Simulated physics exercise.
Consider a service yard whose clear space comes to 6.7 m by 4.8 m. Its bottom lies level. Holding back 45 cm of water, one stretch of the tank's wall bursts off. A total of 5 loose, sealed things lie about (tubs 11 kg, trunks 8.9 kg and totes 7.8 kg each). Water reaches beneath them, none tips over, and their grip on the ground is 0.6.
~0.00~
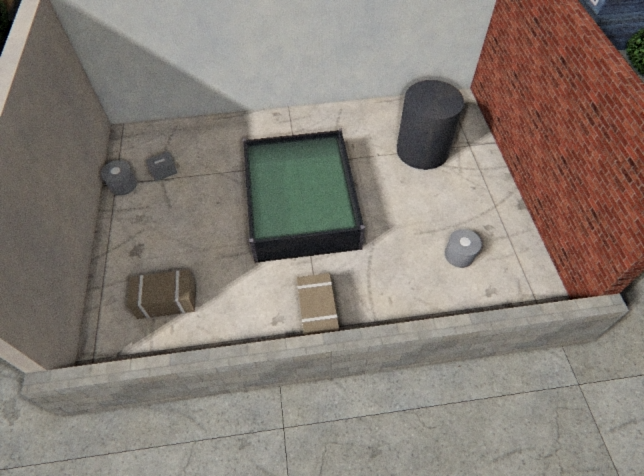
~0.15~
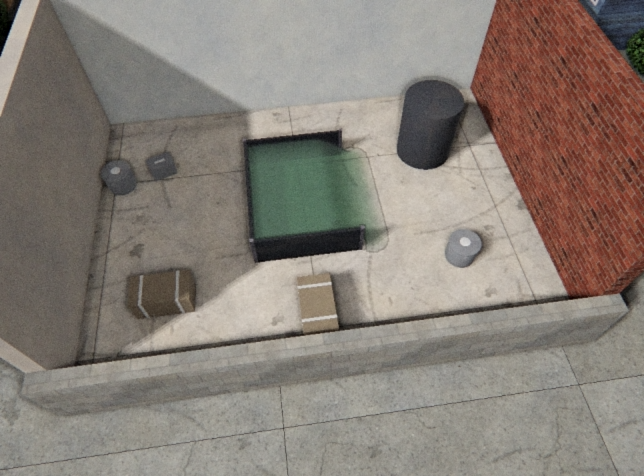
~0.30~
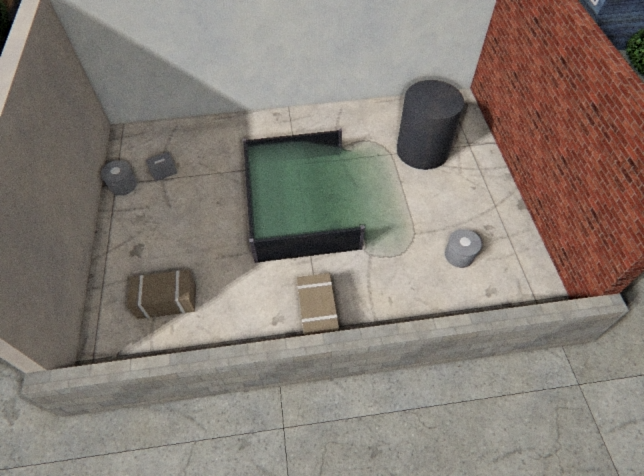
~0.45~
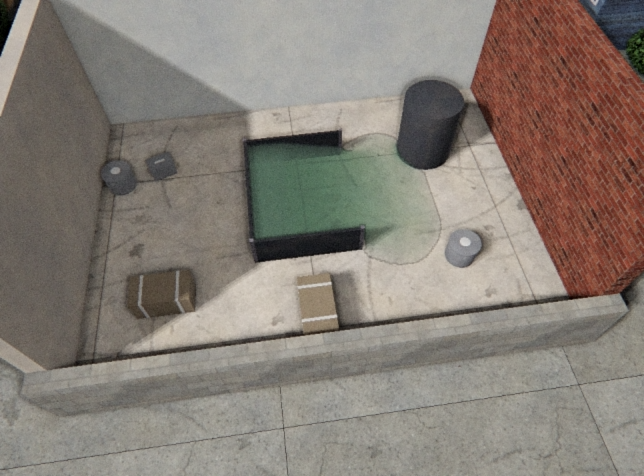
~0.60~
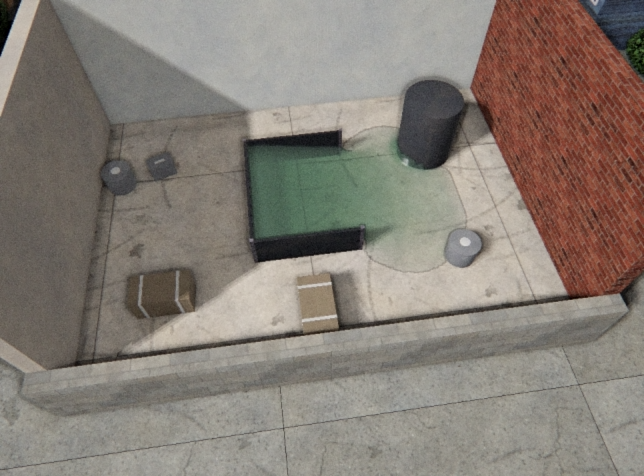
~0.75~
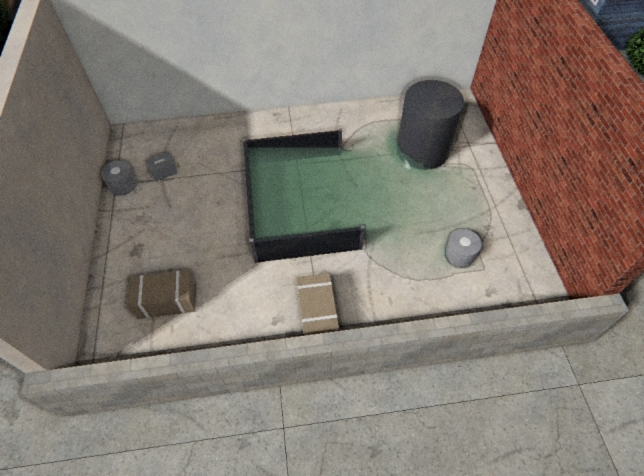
A walled yard with a pale cracked floor and a red brick wall at right is seen from high above by a still camera. A dark-rimmed tank of green water sits mid-yard, with a dark grey cylinder and small grey tub at right, two brown boxes in front and two small grey objects at left. The tank's right side opens and water spreads rightward, thinning around the cylinder and tub, while the objects stay put.
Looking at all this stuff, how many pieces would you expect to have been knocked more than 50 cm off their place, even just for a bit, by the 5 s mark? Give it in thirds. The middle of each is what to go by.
I would expect one to two thirds.
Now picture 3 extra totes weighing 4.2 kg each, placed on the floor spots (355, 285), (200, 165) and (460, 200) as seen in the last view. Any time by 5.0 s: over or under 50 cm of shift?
Outcome: Breaks the threshold first, stays within next, breaks the threshold last.
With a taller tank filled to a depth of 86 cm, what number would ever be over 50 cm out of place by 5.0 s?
3.
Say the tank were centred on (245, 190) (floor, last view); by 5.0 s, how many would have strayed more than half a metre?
1.
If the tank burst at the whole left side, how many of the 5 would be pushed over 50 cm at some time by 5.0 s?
In that case 4 of them.
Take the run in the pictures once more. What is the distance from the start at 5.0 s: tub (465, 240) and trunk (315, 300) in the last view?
The first ends 200 centimetres from its start and the second 100 centimetres.
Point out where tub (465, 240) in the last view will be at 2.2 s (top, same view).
It would be close to (519, 265) by then.
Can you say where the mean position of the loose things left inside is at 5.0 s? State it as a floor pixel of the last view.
(207, 250).
After 1.1 s 0 of 5 are over 50 cm from their spots; 0 afloat.
After 2.2 s 1 of 5 are over 50 cm from their spots; 0 afloat.
After 3.5 s 1 of 5 are over 50 cm from their spots; 1 afloat.
After 5.0 s 2 of 5 are over 50 cm from their spots, and 2 have been at some point; 0 afloat.
